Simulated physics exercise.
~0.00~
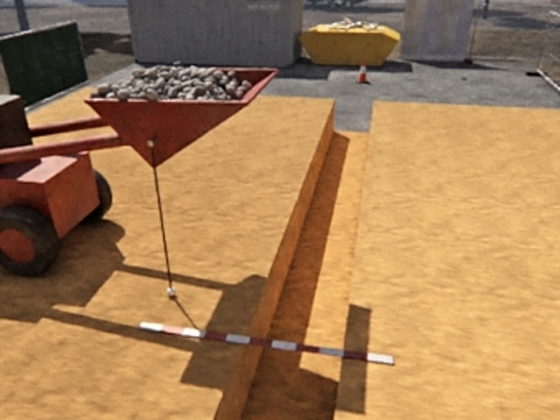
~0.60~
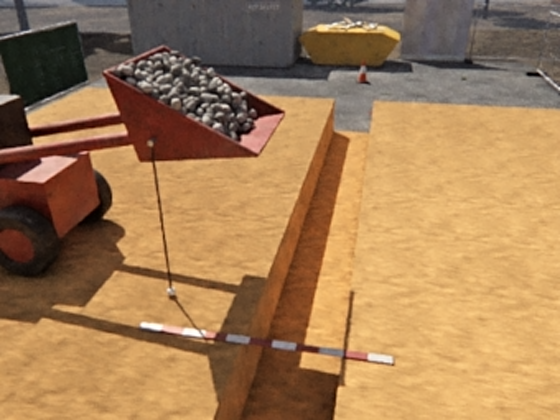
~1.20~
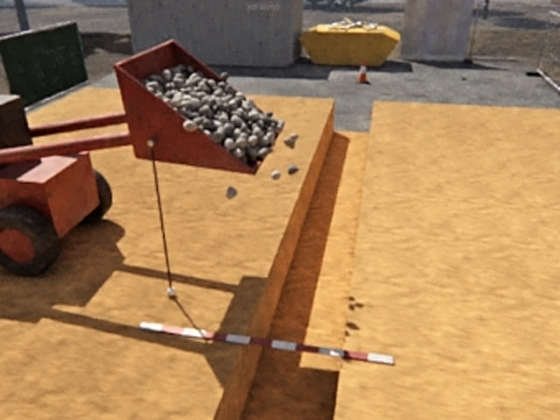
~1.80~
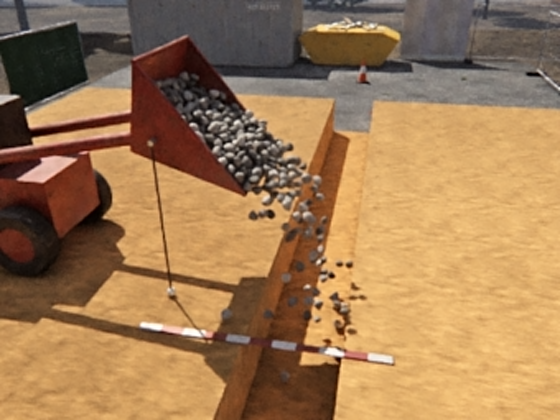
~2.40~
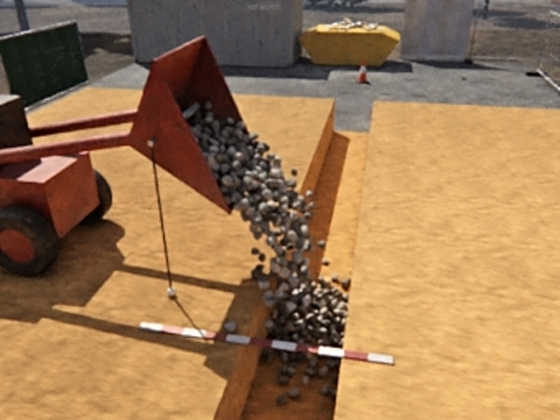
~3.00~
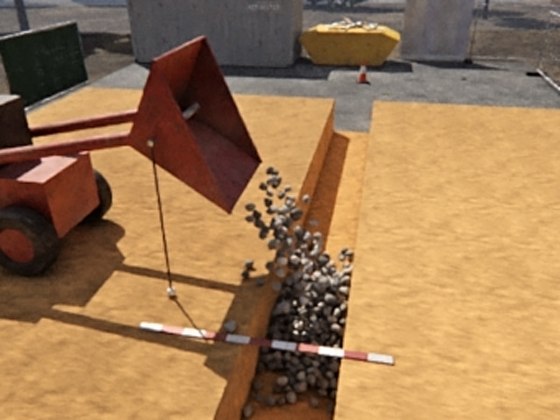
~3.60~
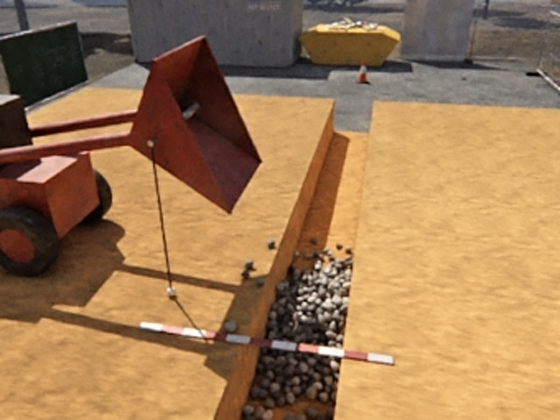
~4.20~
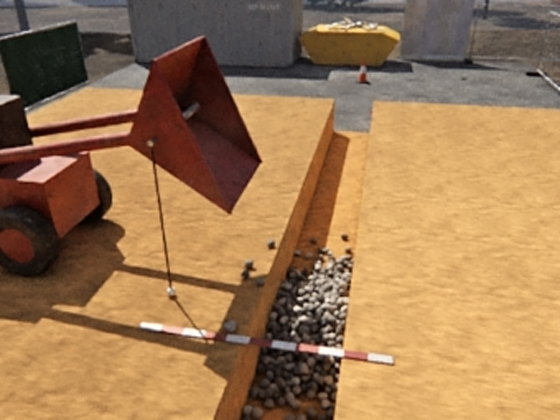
On a sandy work site with a narrow trench, a red loader at left tips its raised bucket, pouring grey stones down to the right. The bucket empties and stays tilted, while the stones settle in a heap in the trench, with a few left on the near edge.
